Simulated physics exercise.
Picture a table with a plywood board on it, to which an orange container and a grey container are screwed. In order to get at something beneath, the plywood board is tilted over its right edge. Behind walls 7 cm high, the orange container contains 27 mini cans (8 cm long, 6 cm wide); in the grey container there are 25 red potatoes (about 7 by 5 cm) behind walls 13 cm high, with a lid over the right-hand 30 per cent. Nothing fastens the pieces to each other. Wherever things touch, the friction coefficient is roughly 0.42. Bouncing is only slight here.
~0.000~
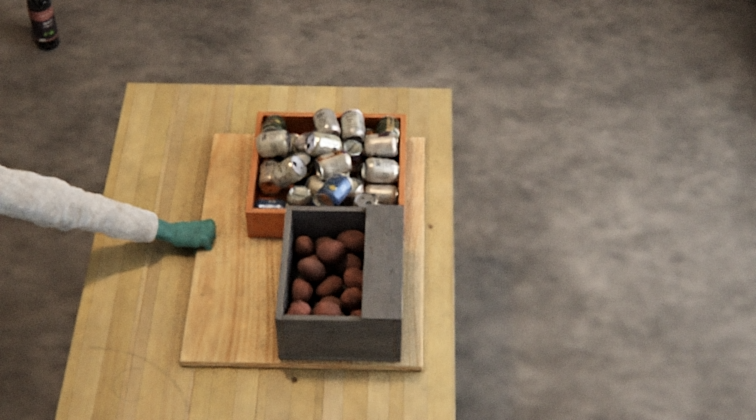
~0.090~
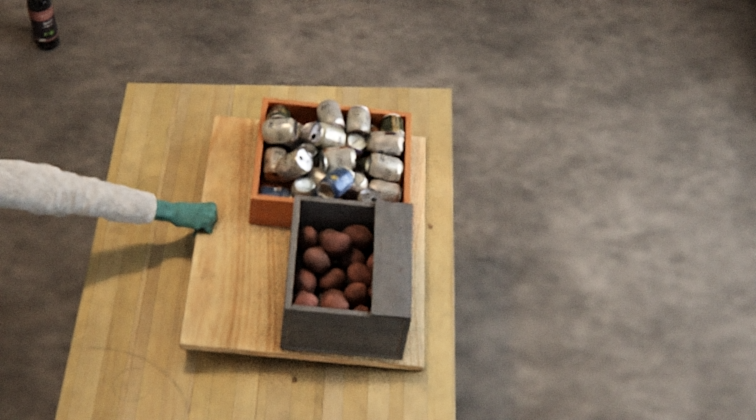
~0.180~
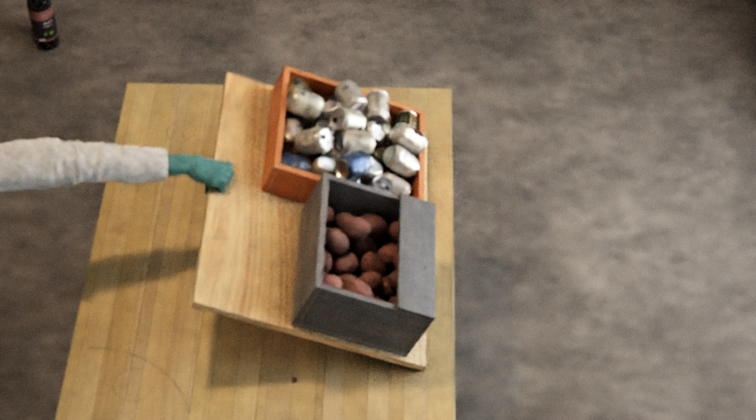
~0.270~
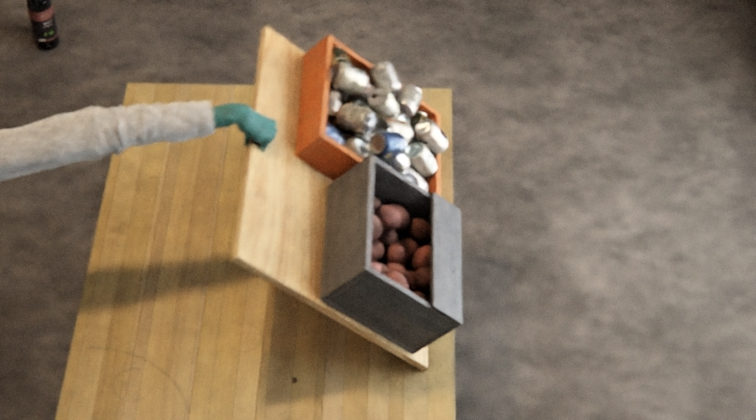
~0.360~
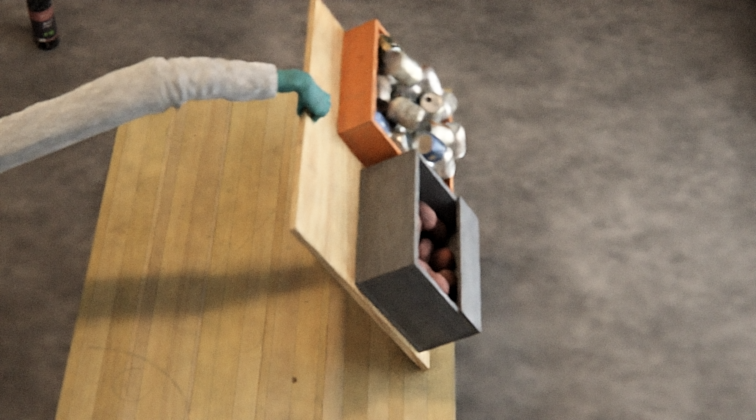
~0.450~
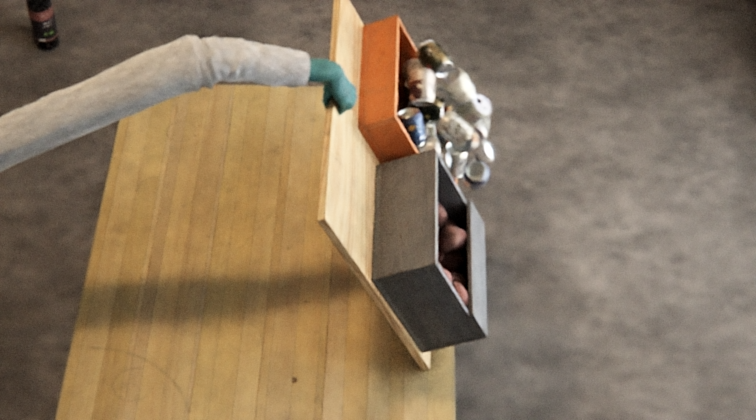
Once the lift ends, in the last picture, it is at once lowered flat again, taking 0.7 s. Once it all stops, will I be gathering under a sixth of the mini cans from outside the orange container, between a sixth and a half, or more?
Probably in excess of half of the pieces get out.
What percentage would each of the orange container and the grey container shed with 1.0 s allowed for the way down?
Then the orange container sheds 70 %, while the grey container sheds 0 %.
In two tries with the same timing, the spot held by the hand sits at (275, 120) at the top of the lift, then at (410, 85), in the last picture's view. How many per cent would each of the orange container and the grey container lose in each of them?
Orange container 40 then 90, grey container 0 then 30 per cent.
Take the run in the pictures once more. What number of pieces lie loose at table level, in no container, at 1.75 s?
Some 0 in number.
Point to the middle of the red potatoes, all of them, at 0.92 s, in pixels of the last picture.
Around (375, 276) in pixels.
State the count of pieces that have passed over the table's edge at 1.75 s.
Roughly 16 in all.
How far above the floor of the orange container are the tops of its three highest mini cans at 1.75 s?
Height: Roughly 7 cm.
After 0.66 s, tilt 52°; 13 of 27 out of the orange container and 0 of 25 out of the grey container.
After 0.92 s, tilt 17°; 17 of 27 out of the orange container and 0 of 25 out of the grey container.
After 1.28 s, tilt 0°; 17 of 27 out of the orange container and 0 of 25 out of the grey container.
Final count (at 1.75 s), 17 of 27 out of the orange container and 0 of 25 out of the grey container. Asked share, 17 of 27, 63 per cent.
